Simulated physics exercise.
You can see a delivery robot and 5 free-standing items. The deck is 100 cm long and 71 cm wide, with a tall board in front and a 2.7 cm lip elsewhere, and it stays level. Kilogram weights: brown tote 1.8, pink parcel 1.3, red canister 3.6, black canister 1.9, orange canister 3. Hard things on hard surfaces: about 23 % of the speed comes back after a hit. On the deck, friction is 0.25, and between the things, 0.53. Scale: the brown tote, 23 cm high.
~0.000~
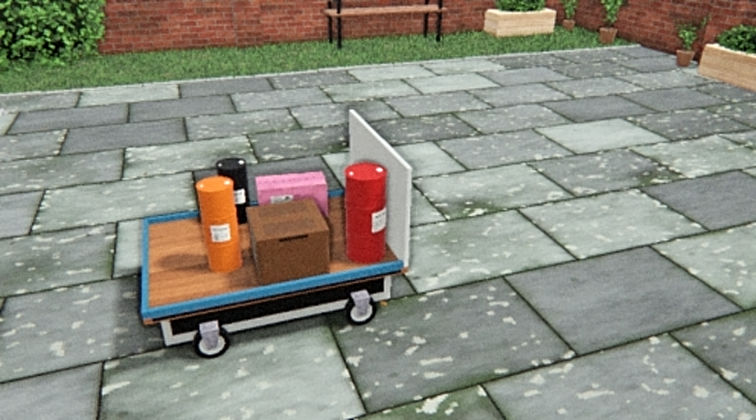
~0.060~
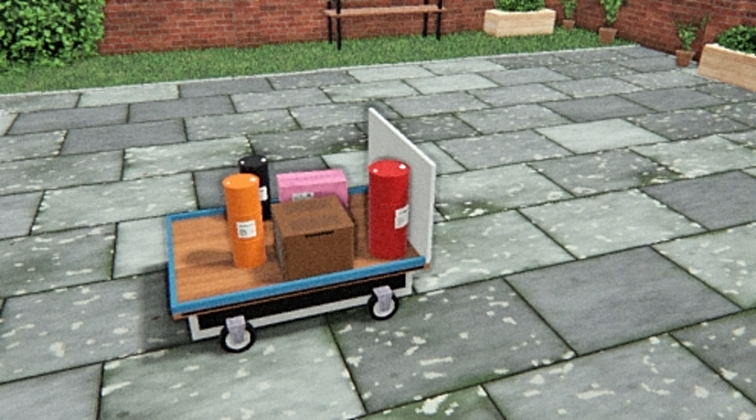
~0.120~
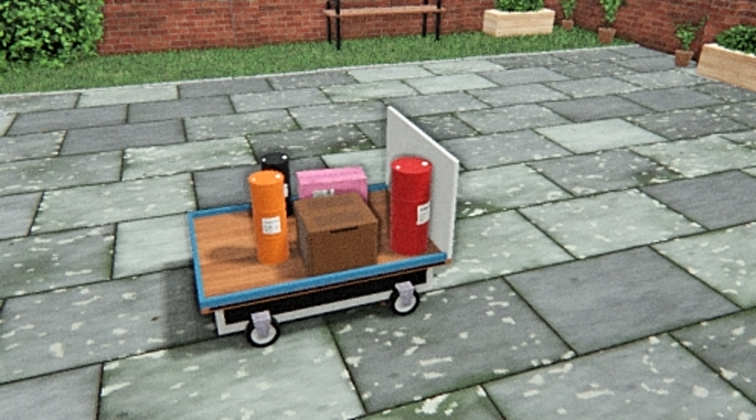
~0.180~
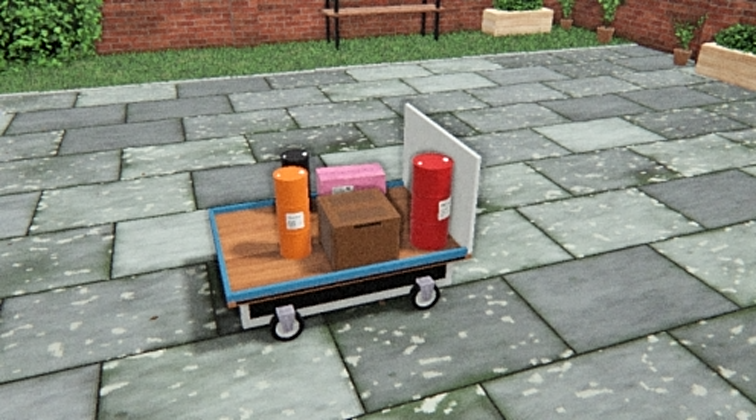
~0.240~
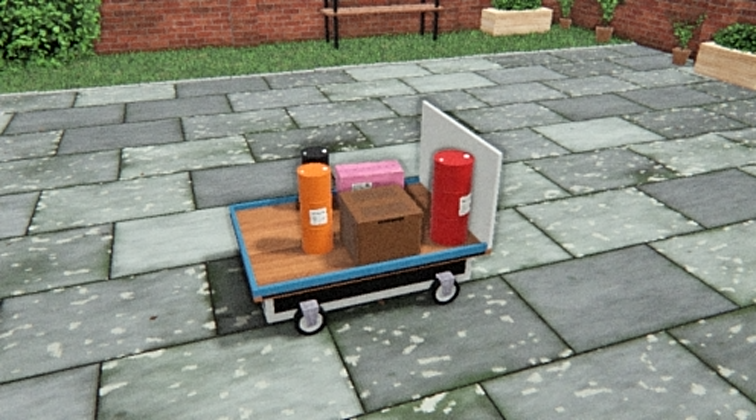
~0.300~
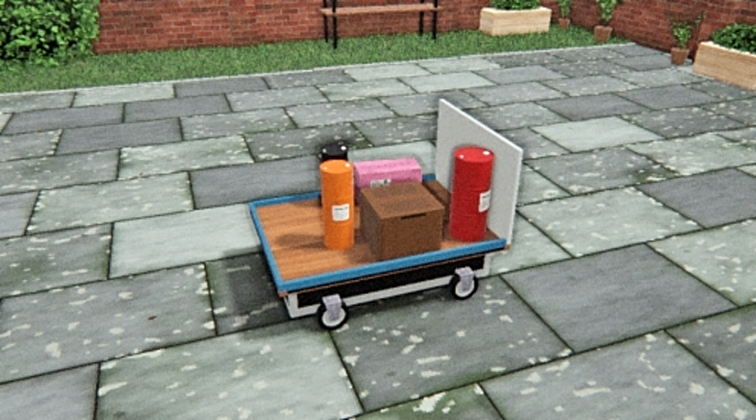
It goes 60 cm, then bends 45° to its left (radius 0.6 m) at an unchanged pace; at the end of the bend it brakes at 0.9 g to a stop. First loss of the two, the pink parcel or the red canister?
The latter.
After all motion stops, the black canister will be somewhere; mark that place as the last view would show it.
Look near (468, 126) and you'll find it.
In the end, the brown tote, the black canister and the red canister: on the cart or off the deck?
Observed: Brown tote remains in bounds; black canister remains in bounds; red canister exits its support.
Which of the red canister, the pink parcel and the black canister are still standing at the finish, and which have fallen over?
Well, the red canister tumbles down, the pink parcel holds steady, and the black canister holds steady.
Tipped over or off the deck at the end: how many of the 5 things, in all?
That makes 2.
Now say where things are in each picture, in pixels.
In the first picture, 0 cm covered; pink parcel (292, 197); red canister (366, 214).
In the second picture, 10 cm covered; orange canister (246, 222); brown tote (312, 238).
In the third picture, 20 cm covered; orange canister (270, 218).
In the fourth picture, 31 cm covered; brown tote (357, 230).
In the fifth picture, 41 cm covered; orange canister (316, 210); brown tote (379, 225).
In the sixth picture, 51 cm covered; pink parcel (387, 182); red canister (471, 195).
Around 0.70 s, 119 cm covered, turned 40°; red canister now off the deck; pink parcel shifted 23 cm near (462, 148); black canister shifted 21 cm.
Around 1.10 s, 153 cm covered, turned 45°, stopped; pink parcel shifted 18 cm near (452, 121); orange canister at 65° to upright; brown tote shifted 31 cm.
Finally (2.2 s), off the deck, red canister and orange canister; not toppled but over 10 cm from the start, brown tote, pink parcel and black canister. Final places as that camera would see them, pink parcel near (450, 121). Pink parcel was never lost; red canister went at 0.58 s.
